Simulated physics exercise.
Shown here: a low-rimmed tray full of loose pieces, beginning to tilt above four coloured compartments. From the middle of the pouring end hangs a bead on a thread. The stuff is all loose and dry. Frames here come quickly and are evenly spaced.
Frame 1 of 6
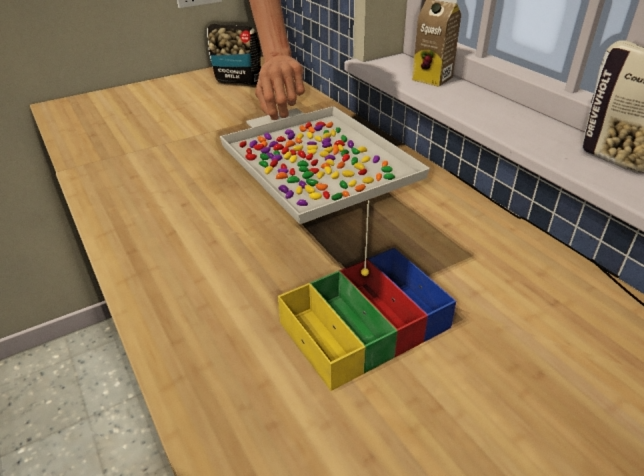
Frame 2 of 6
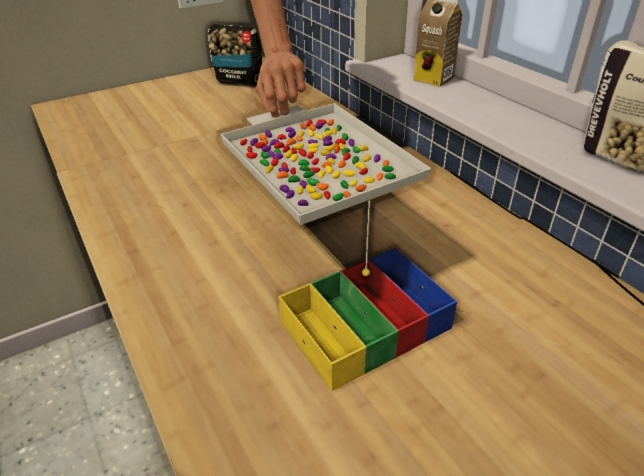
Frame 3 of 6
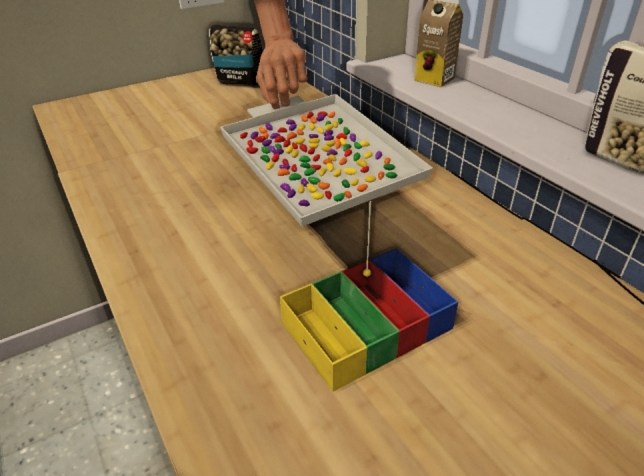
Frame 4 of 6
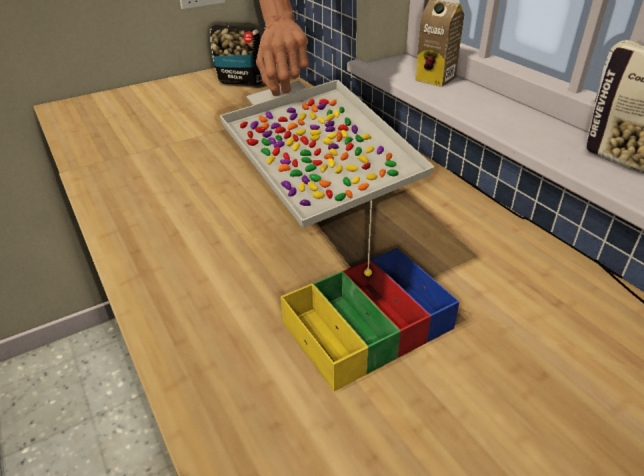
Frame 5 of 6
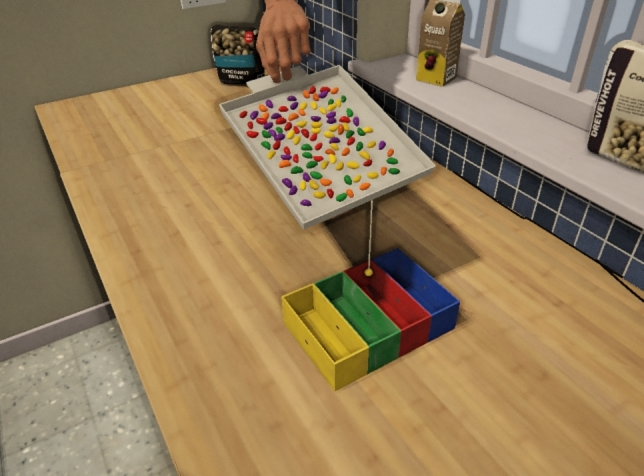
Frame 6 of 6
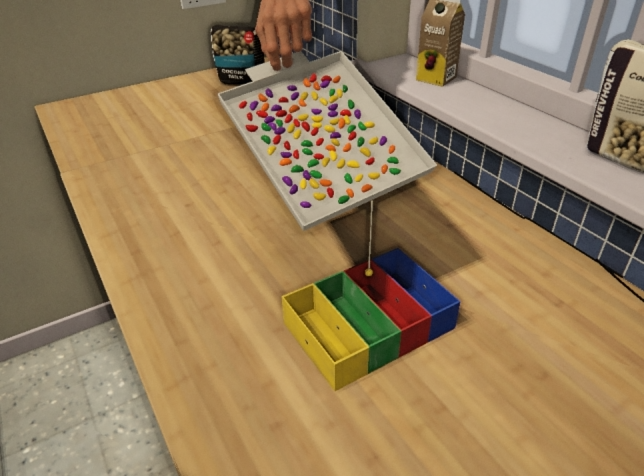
A hand lifts the back of a tray of colourful jelly beans, tilting it above four coloured compartments.
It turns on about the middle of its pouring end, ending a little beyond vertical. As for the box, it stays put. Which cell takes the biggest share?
The yellow cell.
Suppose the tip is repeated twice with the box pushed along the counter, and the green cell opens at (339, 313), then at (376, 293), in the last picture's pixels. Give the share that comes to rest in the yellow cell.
First some 20, then 30 per cent.
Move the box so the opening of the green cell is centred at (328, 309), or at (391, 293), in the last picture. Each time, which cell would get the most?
You'd see that green cell win the first time and the yellow one win the second.
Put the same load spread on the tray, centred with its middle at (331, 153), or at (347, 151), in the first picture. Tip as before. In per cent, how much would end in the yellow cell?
Estimate: 30 % first, 20 % second.
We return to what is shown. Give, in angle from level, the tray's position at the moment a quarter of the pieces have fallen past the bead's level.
At some 115 degrees.
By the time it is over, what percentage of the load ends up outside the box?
Close to 0 %, give or take.
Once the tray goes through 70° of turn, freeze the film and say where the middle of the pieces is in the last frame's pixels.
Near (337, 184).
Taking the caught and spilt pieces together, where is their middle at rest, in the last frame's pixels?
Close to (353, 343), more or less.
Just after the last frame, tray tipped steeply; almost all on the tray; just a few falling or outside the box.
A moment on, tray tipped past a quarter turn; roughly two thirds on the tray; about a tenth in the yellow cell; about a tenth in the green cell; just a few in the red cell; just a few in the blue cell; about a tenth falling or outside the box.
Further on, tray tipped past a quarter turn; roughly half in the yellow cell; roughly a quarter in the green cell; roughly a quarter in the red cell; about a tenth in the blue cell; just a few falling or outside the box.
When it is over, tray tipped past a quarter turn; roughly half in the yellow cell; roughly a quarter in the green cell; roughly a quarter in the red cell; about a tenth in the blue cell; just a few outside the box.
